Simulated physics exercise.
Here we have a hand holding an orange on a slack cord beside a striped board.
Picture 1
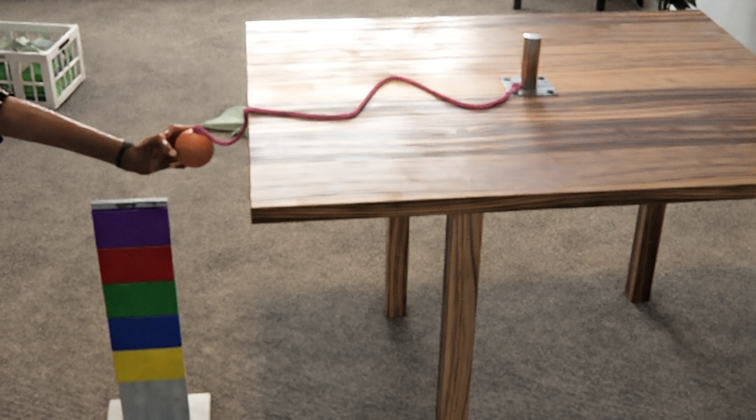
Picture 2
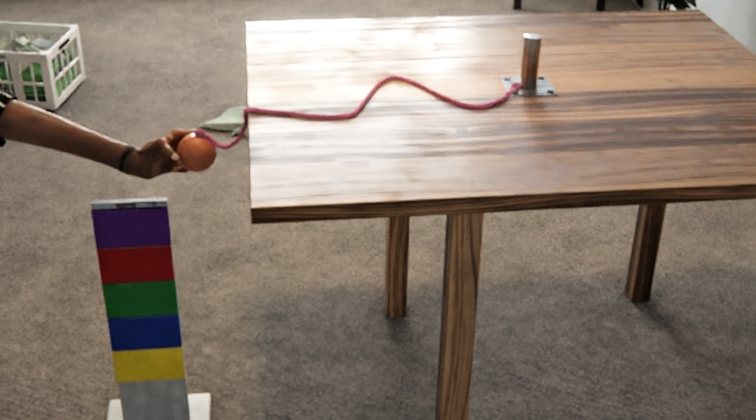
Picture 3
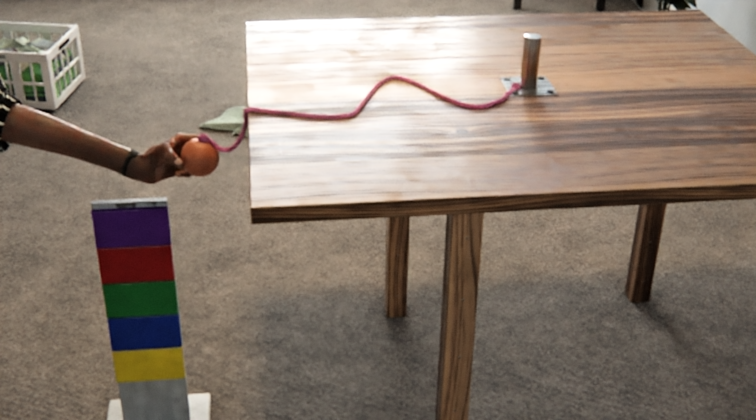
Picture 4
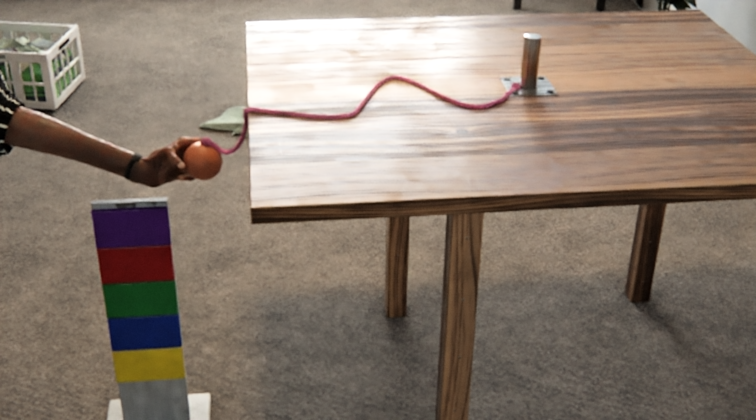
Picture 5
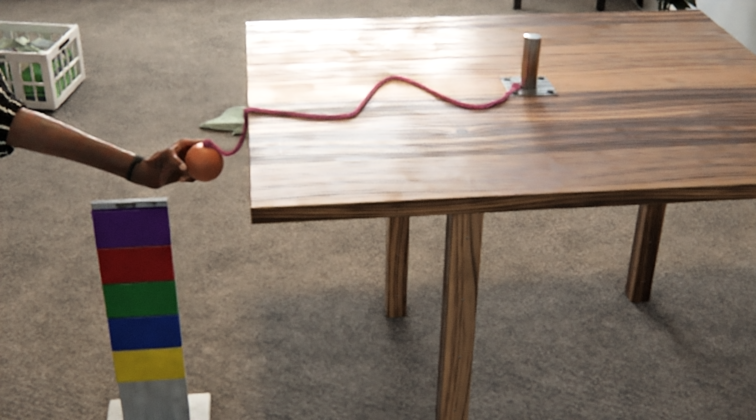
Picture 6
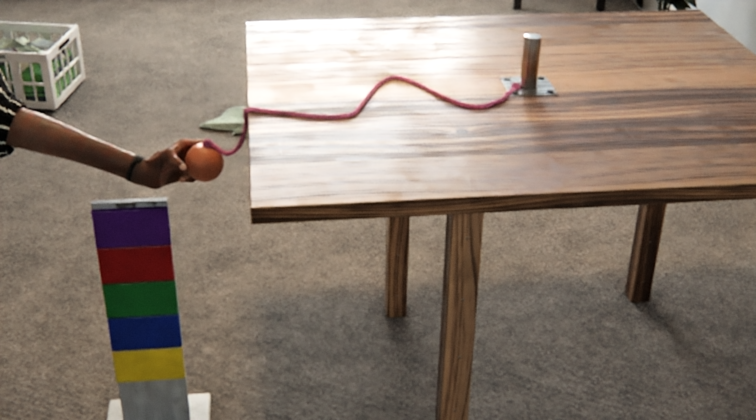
A hand held an orange ball on a slack pinkish cord beside a wooden table, above a striped board, and moved it slightly down and to the right before keeping it nearly still.
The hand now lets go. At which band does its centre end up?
The green one.
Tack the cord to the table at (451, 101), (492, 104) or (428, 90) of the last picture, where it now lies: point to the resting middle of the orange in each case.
The places are (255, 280), (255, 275) and (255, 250).
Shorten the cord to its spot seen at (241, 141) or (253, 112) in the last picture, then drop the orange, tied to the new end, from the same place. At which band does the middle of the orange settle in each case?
One after the other, red; purple.
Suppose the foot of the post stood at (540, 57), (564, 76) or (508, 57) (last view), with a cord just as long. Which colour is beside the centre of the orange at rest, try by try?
It would be red; red; green.
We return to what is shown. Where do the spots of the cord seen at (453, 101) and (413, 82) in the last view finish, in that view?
The first at (421, 93), the second at (362, 97).
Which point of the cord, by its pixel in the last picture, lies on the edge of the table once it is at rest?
At (358, 110), roughly.
Early on, orange near (238, 272); level with red.
Midway, orange near (281, 287); level with green.
Finally, orange near (257, 295); level with green. The cord holds its middle at green.
